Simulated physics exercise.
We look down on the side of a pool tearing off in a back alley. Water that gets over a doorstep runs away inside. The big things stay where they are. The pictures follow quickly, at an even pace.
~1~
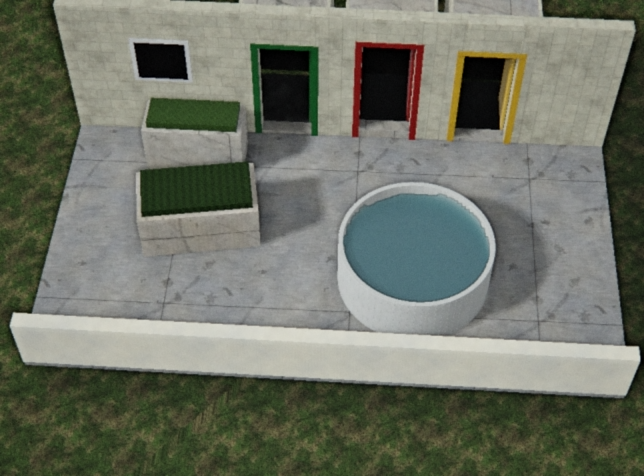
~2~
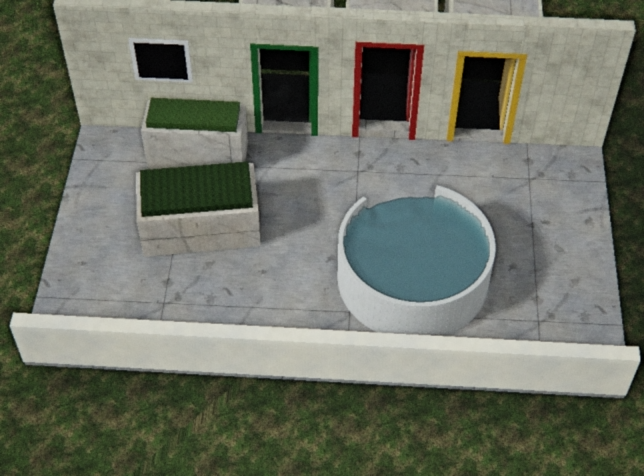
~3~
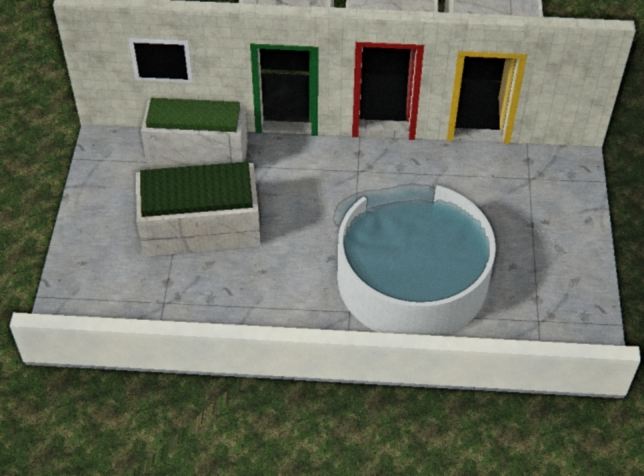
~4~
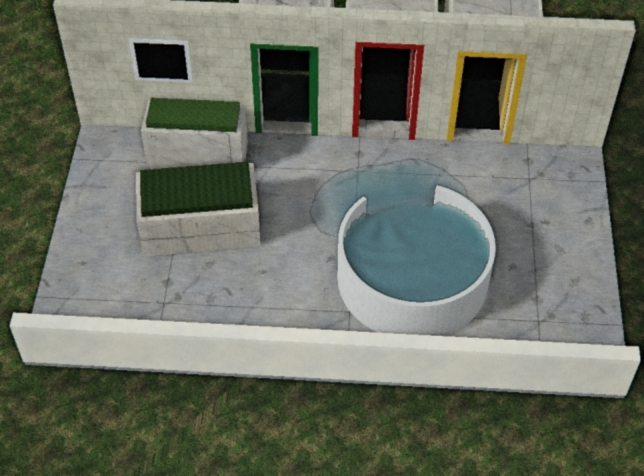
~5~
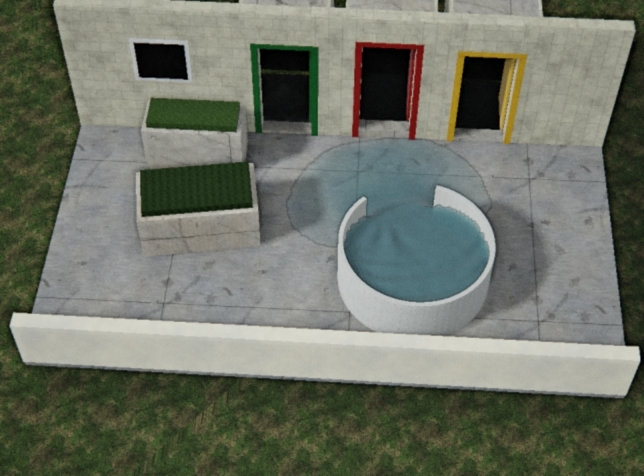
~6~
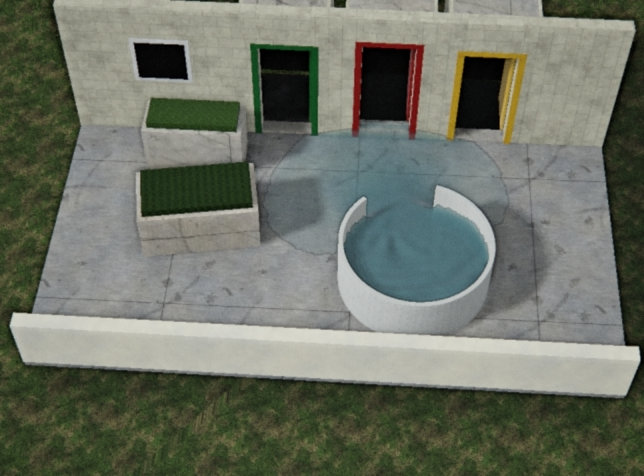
The far side of a round white pool broke open, and blue water poured out through the gap, spreading in a widening sheet across the pale paving to the red and green doorways.
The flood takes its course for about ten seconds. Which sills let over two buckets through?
The red door takes more than that; the green door takes more than that; the yellow door takes more than that.
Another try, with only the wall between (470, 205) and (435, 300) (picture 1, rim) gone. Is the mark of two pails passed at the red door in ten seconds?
In short: The red door takes less.
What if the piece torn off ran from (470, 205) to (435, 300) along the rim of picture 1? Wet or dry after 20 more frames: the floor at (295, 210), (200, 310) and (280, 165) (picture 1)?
One after the other: Free of water, under water, not flooded.
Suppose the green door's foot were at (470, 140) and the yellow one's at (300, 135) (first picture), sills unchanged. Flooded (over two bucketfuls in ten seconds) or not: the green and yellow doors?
One by one: Green door floods; yellow door is over.
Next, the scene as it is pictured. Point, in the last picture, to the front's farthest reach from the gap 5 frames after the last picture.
I would point to (193, 130).
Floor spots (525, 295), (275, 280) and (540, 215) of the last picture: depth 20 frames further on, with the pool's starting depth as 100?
About 0, 2 and 2 per cent.
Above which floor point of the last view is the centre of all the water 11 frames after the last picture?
I would point to (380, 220).
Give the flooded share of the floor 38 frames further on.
Roughly 60 per cent.
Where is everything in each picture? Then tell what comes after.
The first picture shows still water in the round pool at (416, 245).
In the second picture, the front is at a hidden place, out from the gap on the round pool's far side.
In the third picture, the front is at (339, 213), out from the gap on the round pool's far side.
In the fourth picture, the front is at (421, 164), out from the gap on the round pool's far side.
In the fifth picture, water pours out on the round pool's far side and has run to (411, 139).
In the sixth picture, the front is at (311, 135), out from the gap on the round pool's far side.
A moment on, water covers 25 % of the floor; the red door far over two buckets in, the green door over two buckets in, the yellow door over two buckets in.
Next, water covers 35 % of the floor; the red door far over two buckets in, the green door far over two buckets in, the yellow door over two buckets in.
Then, water covers 45 % of the floor; the red door far over two buckets in, the green door far over two buckets in, the yellow door far over two buckets in.
Later, water covers 60 % of the floor; the red door far over two buckets in, the green door far over two buckets in, the yellow door far over two buckets in.
In the end, water covers 85 % of the floor; the red door far over two buckets in, the green door far over two buckets in, the yellow door far over two buckets in.
